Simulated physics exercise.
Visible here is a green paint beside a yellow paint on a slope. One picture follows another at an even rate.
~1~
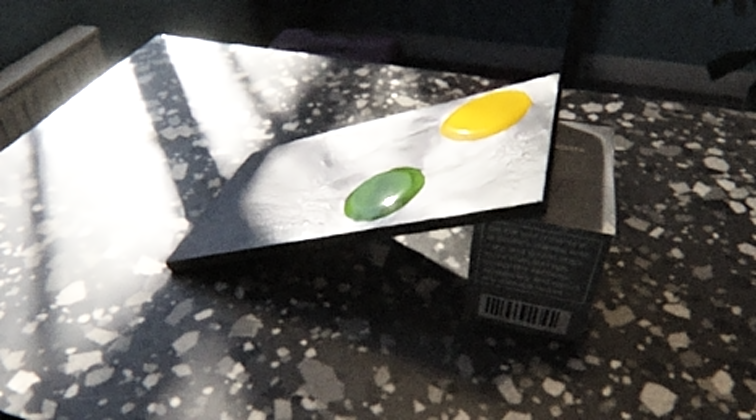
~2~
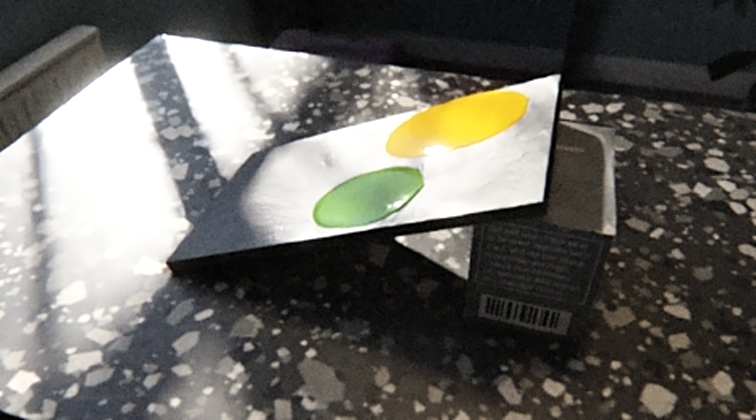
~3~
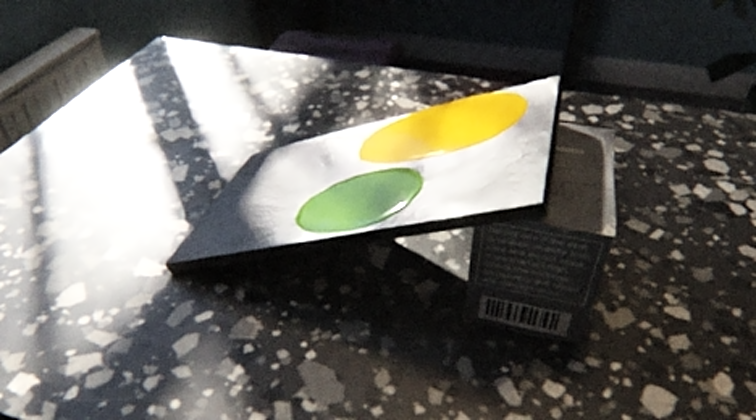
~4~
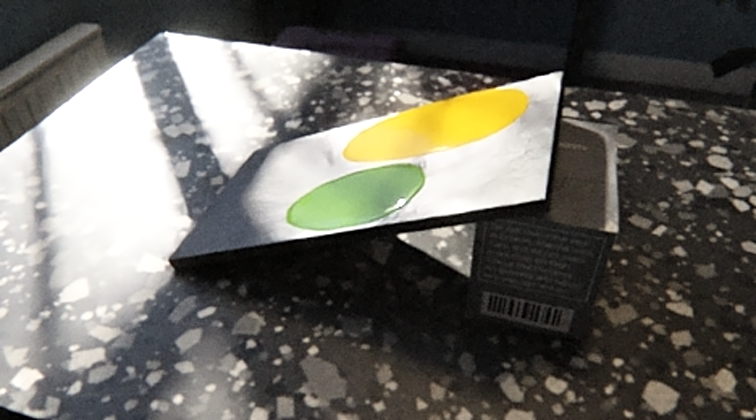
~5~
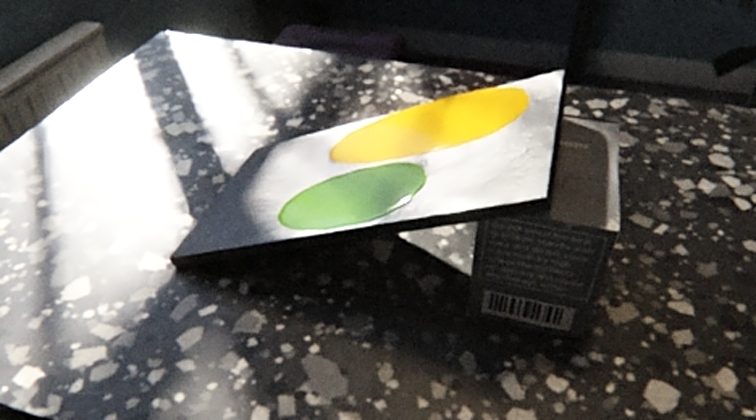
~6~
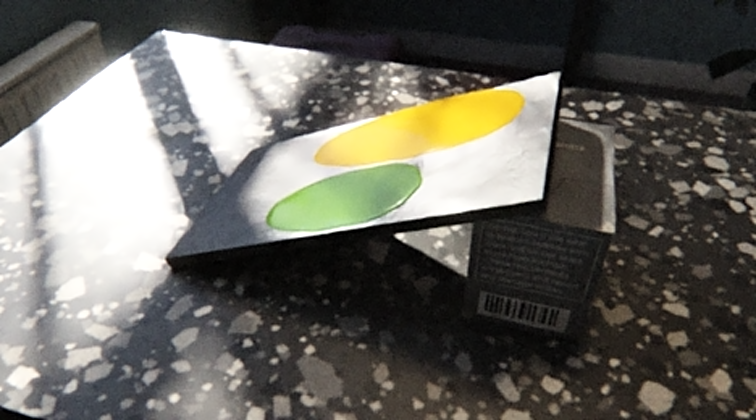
We see a green patch and a yellow patch of paint on a pale, tilted board propped against a dark box; both spread down the slope to the left, quickly at first and then more slowly, stretching into long ovals.
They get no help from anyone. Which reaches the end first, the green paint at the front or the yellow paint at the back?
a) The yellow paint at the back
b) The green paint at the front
a.
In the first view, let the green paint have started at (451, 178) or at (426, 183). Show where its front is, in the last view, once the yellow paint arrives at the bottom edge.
(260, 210) first, then (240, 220).
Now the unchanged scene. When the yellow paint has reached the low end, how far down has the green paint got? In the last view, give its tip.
The leading point sits close to (214, 220) in the last view.
Shortly, the green paint is three quarters of the way down; the yellow paint is three quarters of the way down.
Then, the green paint is close to the edge; the yellow paint is close to the edge.
At the finish, the green paint is close to the edge; the yellow paint is at the low edge.
